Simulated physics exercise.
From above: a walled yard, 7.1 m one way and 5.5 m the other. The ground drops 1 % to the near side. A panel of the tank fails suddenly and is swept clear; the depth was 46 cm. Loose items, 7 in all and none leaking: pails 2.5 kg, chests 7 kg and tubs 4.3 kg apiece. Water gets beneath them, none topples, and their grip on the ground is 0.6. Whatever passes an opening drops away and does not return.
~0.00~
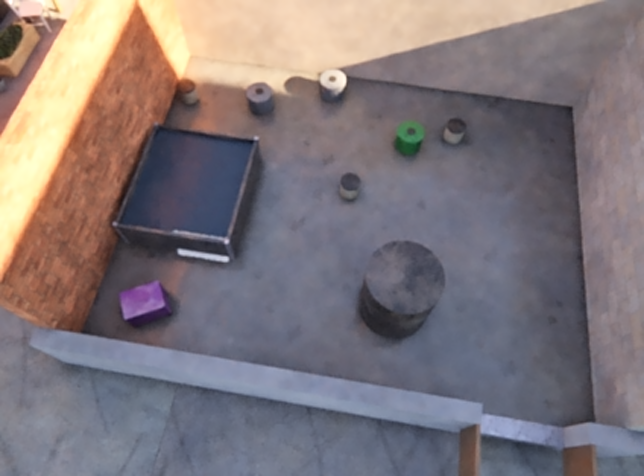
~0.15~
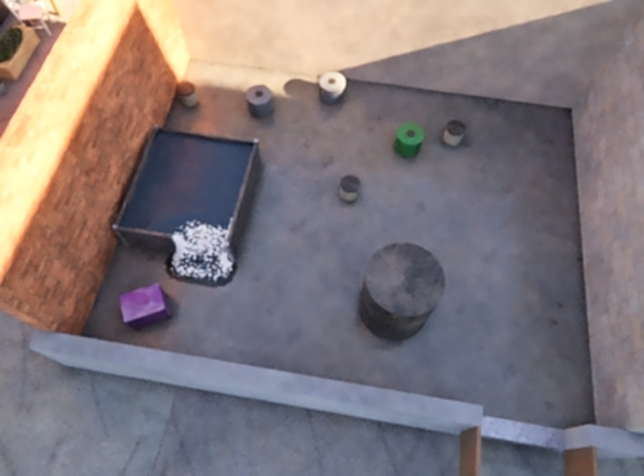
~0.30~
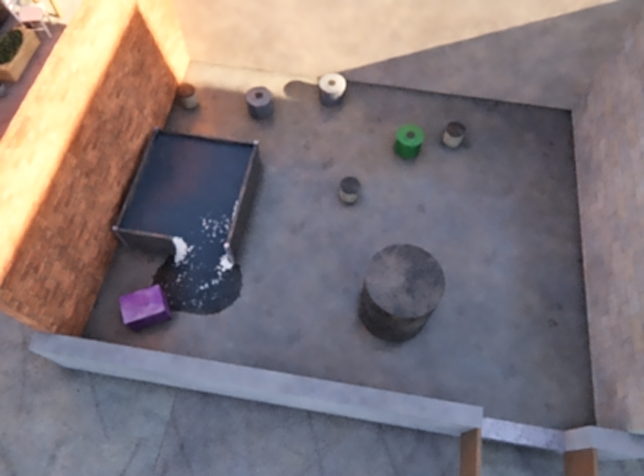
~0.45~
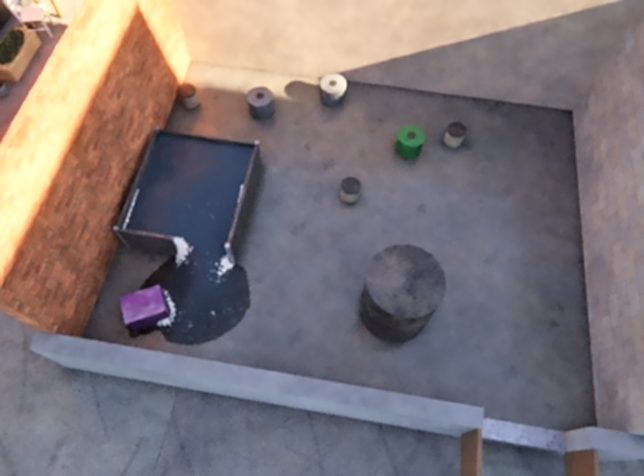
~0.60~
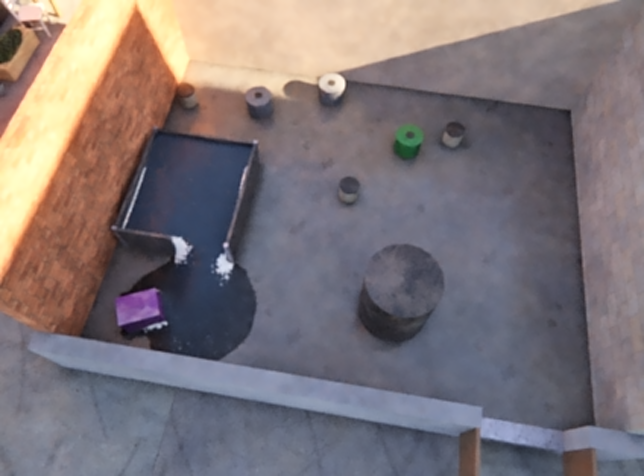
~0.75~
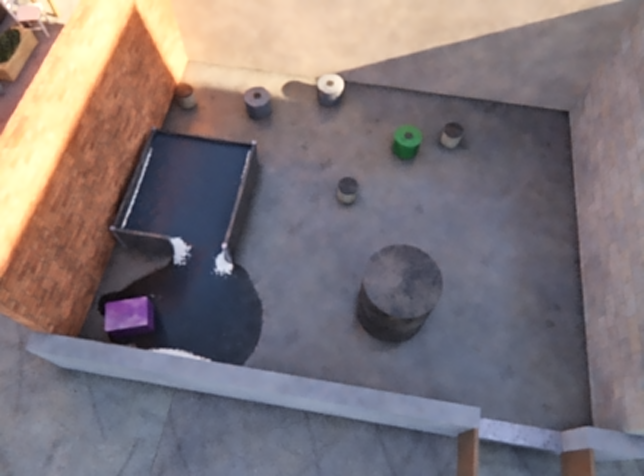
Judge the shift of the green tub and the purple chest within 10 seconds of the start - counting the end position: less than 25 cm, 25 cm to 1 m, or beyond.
Green tub barely shifts, purple chest moves a short way.
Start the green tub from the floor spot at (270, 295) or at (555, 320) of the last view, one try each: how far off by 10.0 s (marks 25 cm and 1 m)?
In turn: It barely shifts; it gets carried off.
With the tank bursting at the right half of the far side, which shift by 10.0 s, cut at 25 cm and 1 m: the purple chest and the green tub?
Then the purple chest stays put, the green tub ends far away.
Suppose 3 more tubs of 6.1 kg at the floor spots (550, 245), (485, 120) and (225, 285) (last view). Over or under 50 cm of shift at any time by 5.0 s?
In turn: Short of it, less, past it.
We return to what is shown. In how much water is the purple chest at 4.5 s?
Roughly 10 cm.
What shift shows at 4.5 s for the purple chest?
Roughly 20 cm by then.
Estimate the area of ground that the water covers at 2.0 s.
Roughly 8.5 m2.
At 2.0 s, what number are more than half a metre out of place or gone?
By then 1.
After 2.0 s the green tub is near (409, 136), 0.0 m from its start, aground; the purple chest is near (101, 294), 0.5 m from its start, afloat; 0 of 7 are out; 1 afloat.
After 4.5 s the green tub is near (409, 136), 0.0 m from its start, aground; the purple chest is near (133, 317), 0.2 m from its start, afloat; 0 of 7 are out; 1 afloat.
After 7.0 s the green tub is near (409, 136), 0.0 m from its start, aground; the purple chest is near (160, 309), 0.3 m from its start, afloat; 0 of 7 are out; 1 afloat.
After 10.0 s the green tub is near (409, 136), 0.0 m from its start, aground; the purple chest is near (100, 302), 0.5 m from its start, afloat; 0 of 7 are out; 1 afloat.
